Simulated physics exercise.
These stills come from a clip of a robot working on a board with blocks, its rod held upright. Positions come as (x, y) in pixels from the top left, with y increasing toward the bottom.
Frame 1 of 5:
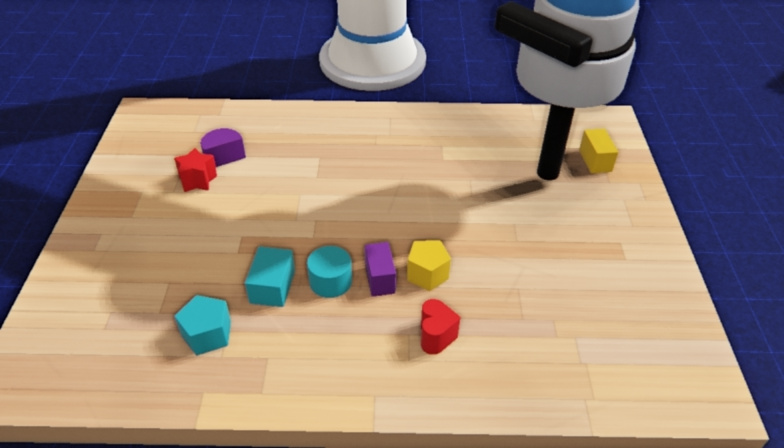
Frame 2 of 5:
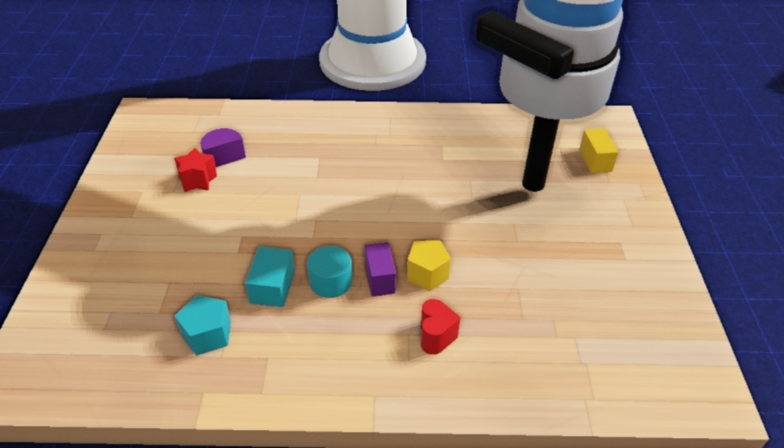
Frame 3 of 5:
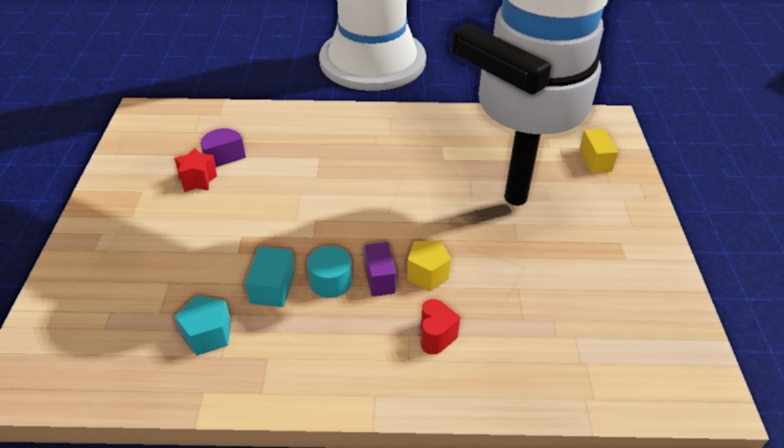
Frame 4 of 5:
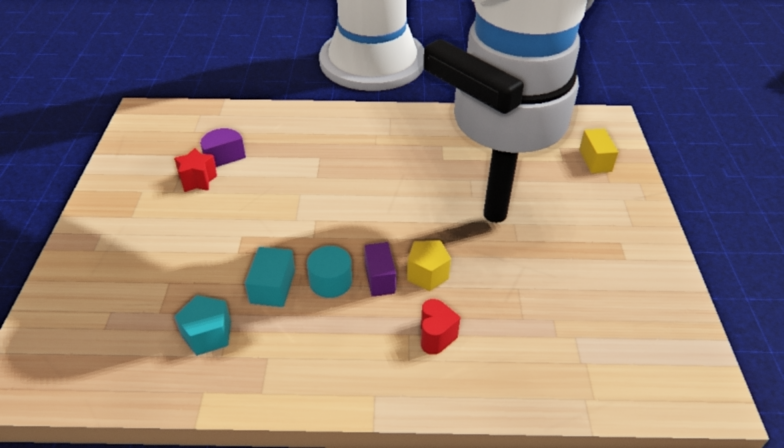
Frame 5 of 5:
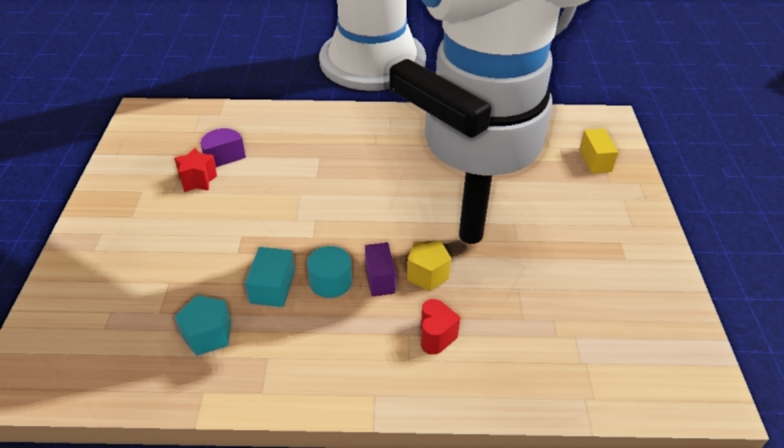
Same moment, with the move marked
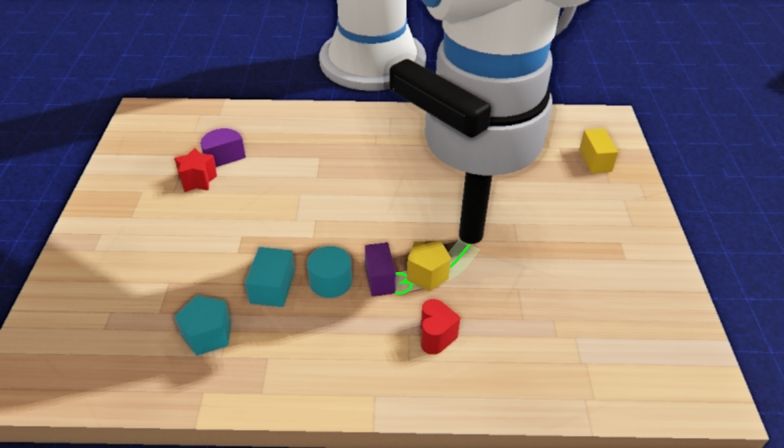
In this clip, a robot arm with a black rod moves steadily down and to the left over a wooden board, nearing a yellow five-sided block beside a purple oblong one, while the scattered colored blocks stay still.
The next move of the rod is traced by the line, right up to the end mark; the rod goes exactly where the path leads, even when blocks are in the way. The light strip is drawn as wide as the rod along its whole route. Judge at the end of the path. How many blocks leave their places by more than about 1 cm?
I count three at least.
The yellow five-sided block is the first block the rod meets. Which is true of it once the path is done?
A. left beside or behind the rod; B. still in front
B (still in front)
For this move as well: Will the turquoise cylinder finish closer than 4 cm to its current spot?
Short answer: Yes.
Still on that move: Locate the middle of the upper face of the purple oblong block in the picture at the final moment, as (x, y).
Close to (340, 268).
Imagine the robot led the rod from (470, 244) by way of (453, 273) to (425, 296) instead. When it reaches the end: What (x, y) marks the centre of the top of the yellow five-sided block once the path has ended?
Its top centre lands on (398, 262).
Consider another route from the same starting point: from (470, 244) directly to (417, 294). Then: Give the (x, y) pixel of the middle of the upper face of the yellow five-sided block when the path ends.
It should be at (386, 282) by then.
Path on the board, from (470, 244) through (454, 263) and (429, 276) to (398, 283).
What follows on the original path. Halfway along, rod (443, 263); yellow five-sided block (415, 261).
At the end, rod (399, 274); turquoise cylinder (307, 261); purple oblong block (340, 268), turned 20° clockwise; yellow five-sided block (371, 276); red heart in place.
